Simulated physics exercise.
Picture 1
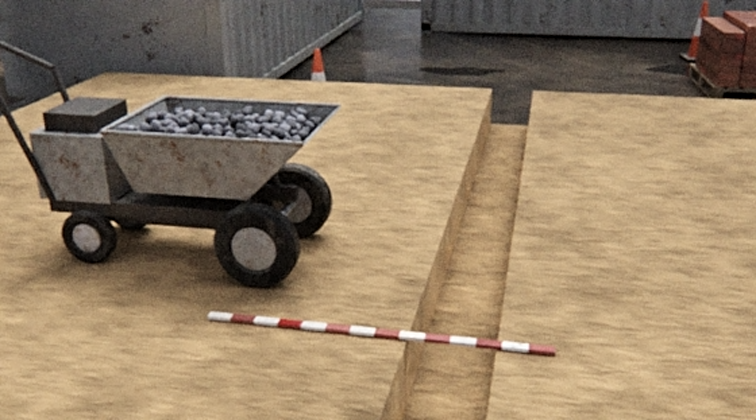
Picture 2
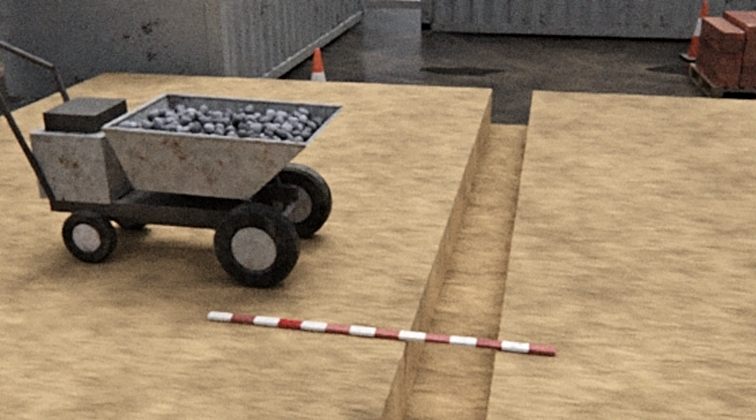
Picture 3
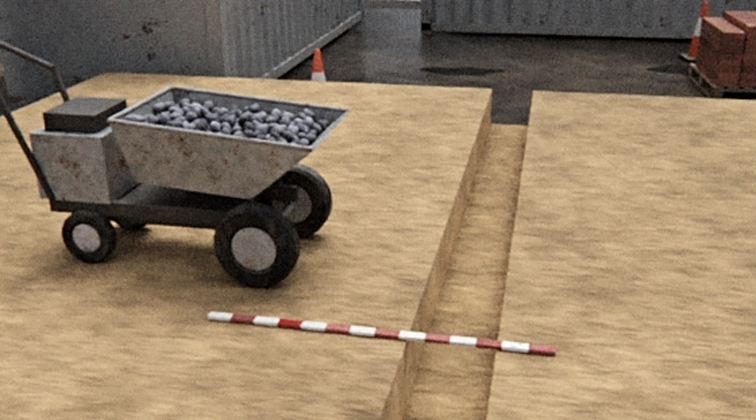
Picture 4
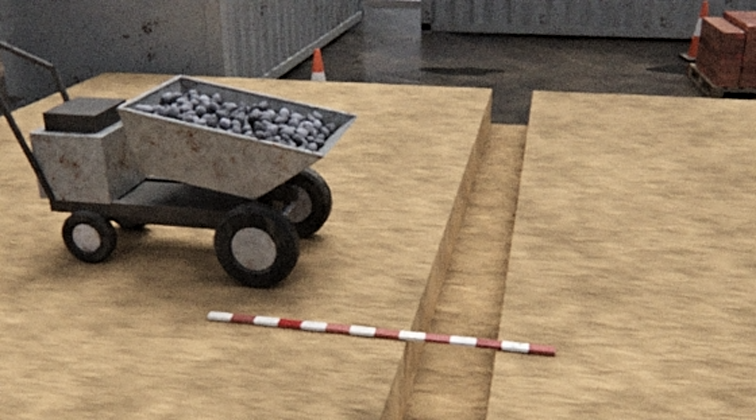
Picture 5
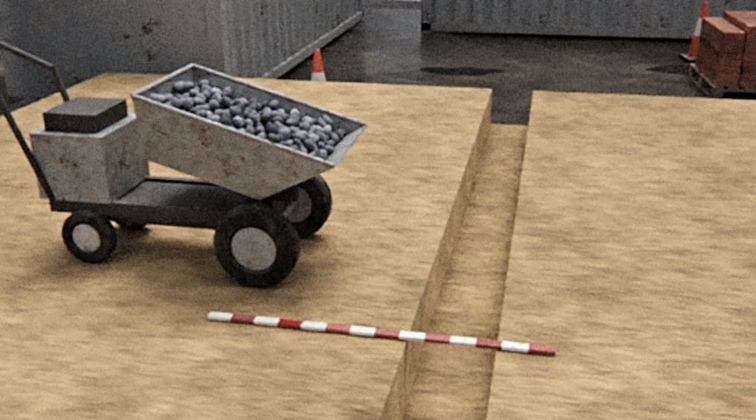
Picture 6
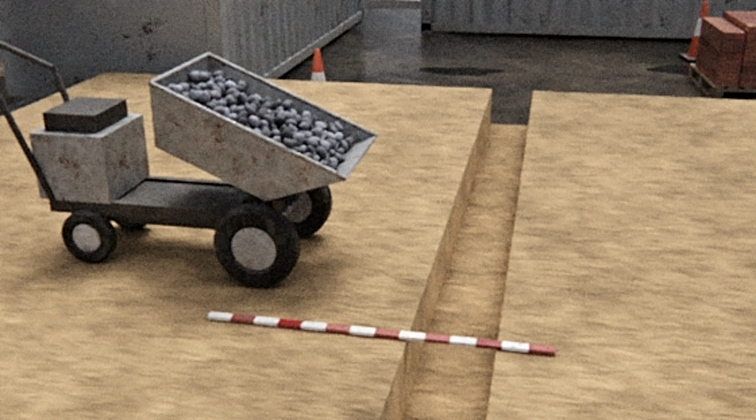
The rusty grey skip of a motor barrow, heaped with round grey stones, starts almost level on the sandy ground, left of a narrow trench. Its rear rises slowly, then more quickly, slanting the skip down to the right with the stones still inside, while the wheels stay in place behind a red and white pole.
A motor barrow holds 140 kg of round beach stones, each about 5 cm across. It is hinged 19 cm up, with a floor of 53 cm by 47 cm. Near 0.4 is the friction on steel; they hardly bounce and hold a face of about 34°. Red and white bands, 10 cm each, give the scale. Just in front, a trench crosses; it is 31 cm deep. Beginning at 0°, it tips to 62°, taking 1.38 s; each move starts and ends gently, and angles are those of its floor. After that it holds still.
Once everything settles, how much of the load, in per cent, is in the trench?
Once it settles, about 90 per cent of the load is there.
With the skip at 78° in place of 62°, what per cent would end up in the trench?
Near 70 per cent then.
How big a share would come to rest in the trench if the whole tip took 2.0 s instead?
It would come to roughly 85 per cent.
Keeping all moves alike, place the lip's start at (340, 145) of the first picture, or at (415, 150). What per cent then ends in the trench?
About 95 and 30 per cent.
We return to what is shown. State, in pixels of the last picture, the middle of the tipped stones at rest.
The middle should be near (462, 314).
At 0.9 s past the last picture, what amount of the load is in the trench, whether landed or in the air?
About 30%.
Then, 0.4 s after the last picture the floor is at 52°, 100 % in the skip; the foremost stones are at (385, 209).
Then, 0.9 s after the last picture the floor is at 62°, 54 % in the skip, 15 % short of the trench, 31 % in the trench; the foremost stones are at (498, 332).
Then, 1.2 s after the last picture the floor is at 62°, 22 % in the skip, 13 % short of the trench, 65 % in the trench; the foremost stones are at (498, 330).
Then, 3.2 s after the last picture the floor is at 62°, 0 % in the skip, 10 % short of the trench, 90 % in the trench; the foremost stones are at (500, 321).
